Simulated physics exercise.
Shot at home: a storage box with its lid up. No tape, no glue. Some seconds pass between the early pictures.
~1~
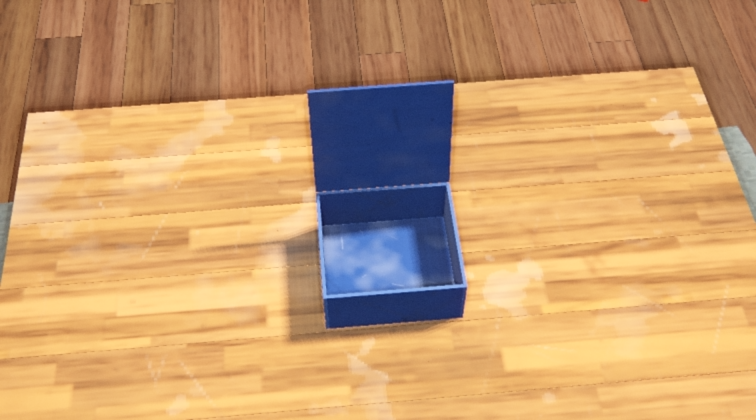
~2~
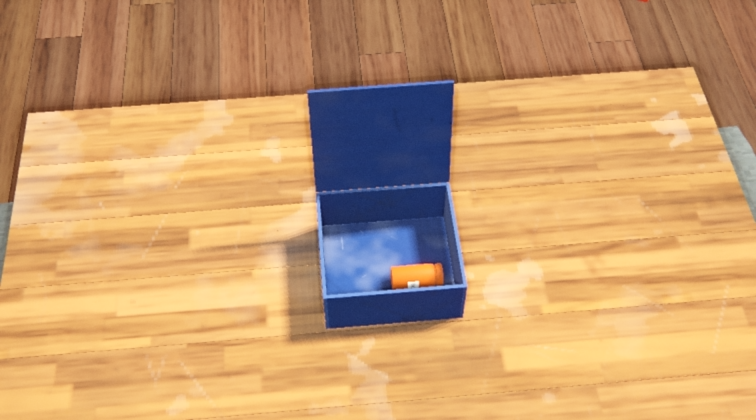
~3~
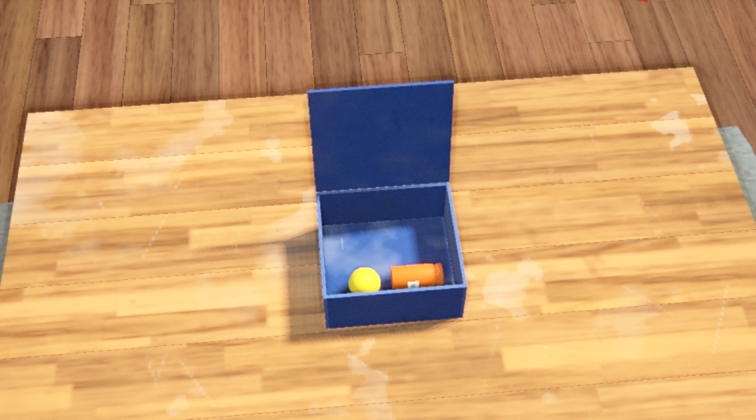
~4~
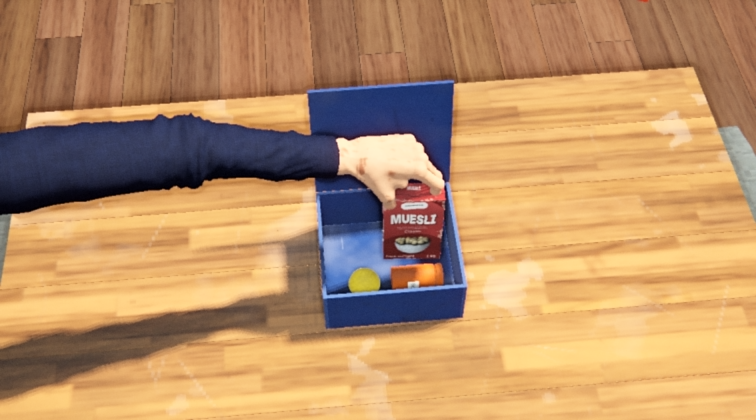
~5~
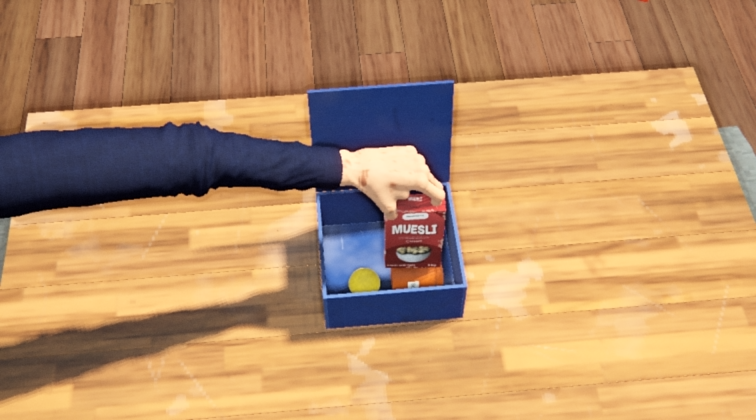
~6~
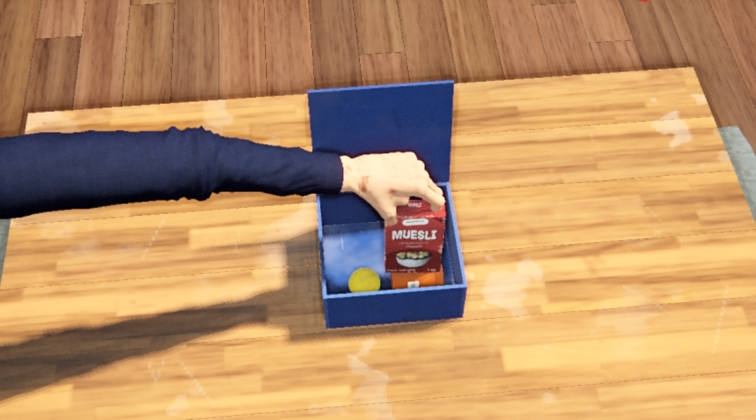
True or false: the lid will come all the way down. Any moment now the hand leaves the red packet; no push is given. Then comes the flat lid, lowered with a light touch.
True.
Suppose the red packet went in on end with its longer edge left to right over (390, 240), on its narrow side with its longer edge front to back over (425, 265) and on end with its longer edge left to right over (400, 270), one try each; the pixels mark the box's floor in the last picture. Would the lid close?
The first placement leaves the lid fully closed, the second partly open, and the third partly open.
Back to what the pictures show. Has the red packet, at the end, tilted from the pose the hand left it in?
At the finish the red packet goes crooked.
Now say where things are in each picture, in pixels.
In the first frame, the last thing is not in view yet.
In the second frame, the last thing is not in view yet; orange shaker (417, 276).
In the third frame, the last thing is not in view yet; orange shaker (417, 276).
In the fourth frame, still above its spot; red packet (412, 222); orange shaker (417, 276).
In the fifth frame, still above its spot; red packet (414, 232); orange shaker (417, 276).
In the sixth frame, in place under the hand; red packet (413, 238); orange shaker (417, 276).
Then, 0.60 s on from there, red packet on its side near (413, 257); orange shaker shifted about its own width.
Then, 1.50 s on from there, lid 66° above the rim; red packet on its side near (414, 261); orange shaker shifted about its own width.
Then, 1.90 s on from there, lid 23° above the rim; red packet on its side near (414, 261); orange shaker shifted about its own width.
In the end, lid shut; toppled in the box, red packet; moved from the start, orange shaker; yellow lemon unmoved. At the end, from the last picture's camera, red packet near (414, 261).
